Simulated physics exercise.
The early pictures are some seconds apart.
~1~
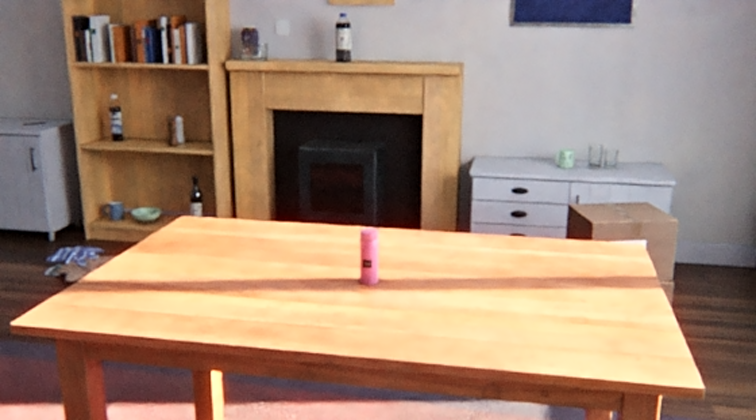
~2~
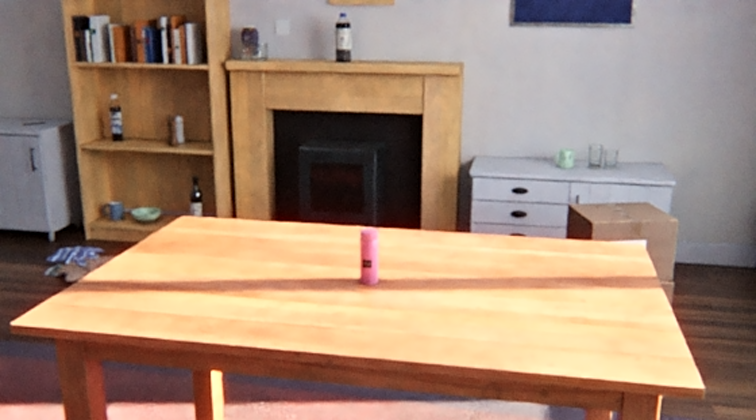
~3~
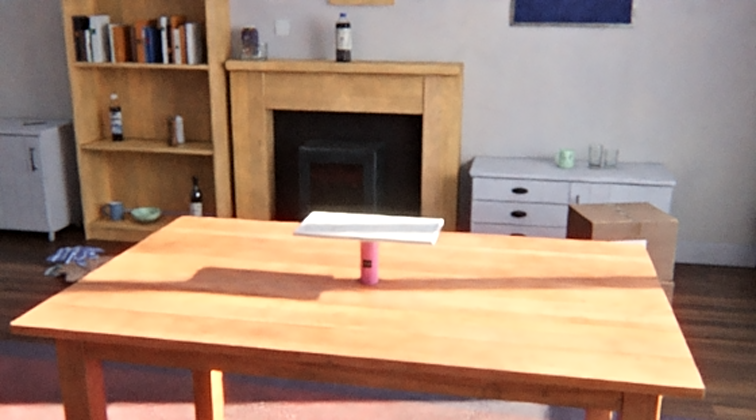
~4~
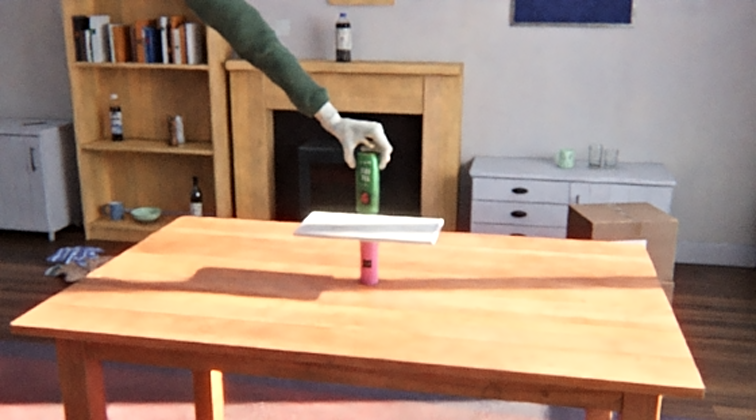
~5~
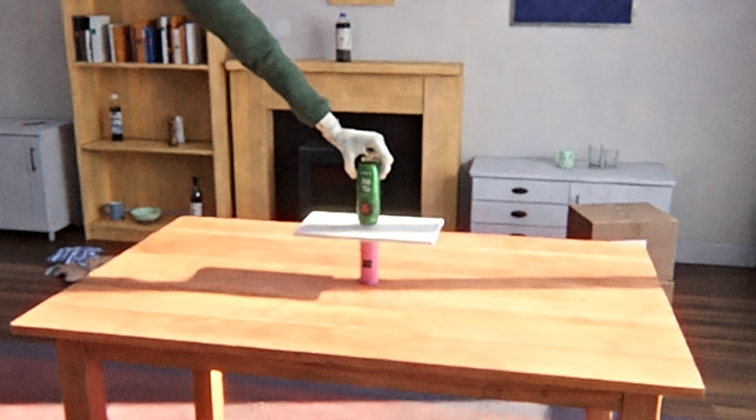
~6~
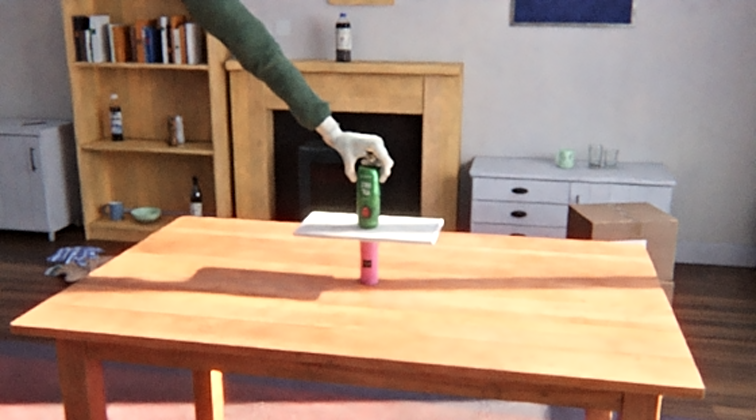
On a wooden table, a white lid tops a pink can and a hand lowers a green can onto it.
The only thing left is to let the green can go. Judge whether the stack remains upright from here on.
It remains upright.
Then, 0.70 s later than the last frame, all is still.
Then, 1.70 s later than the last frame, green can resting near (368, 198).
When it is over, all 3 as before. End places, in pixels of the last picture, green can near (368, 198). The stack stays up.
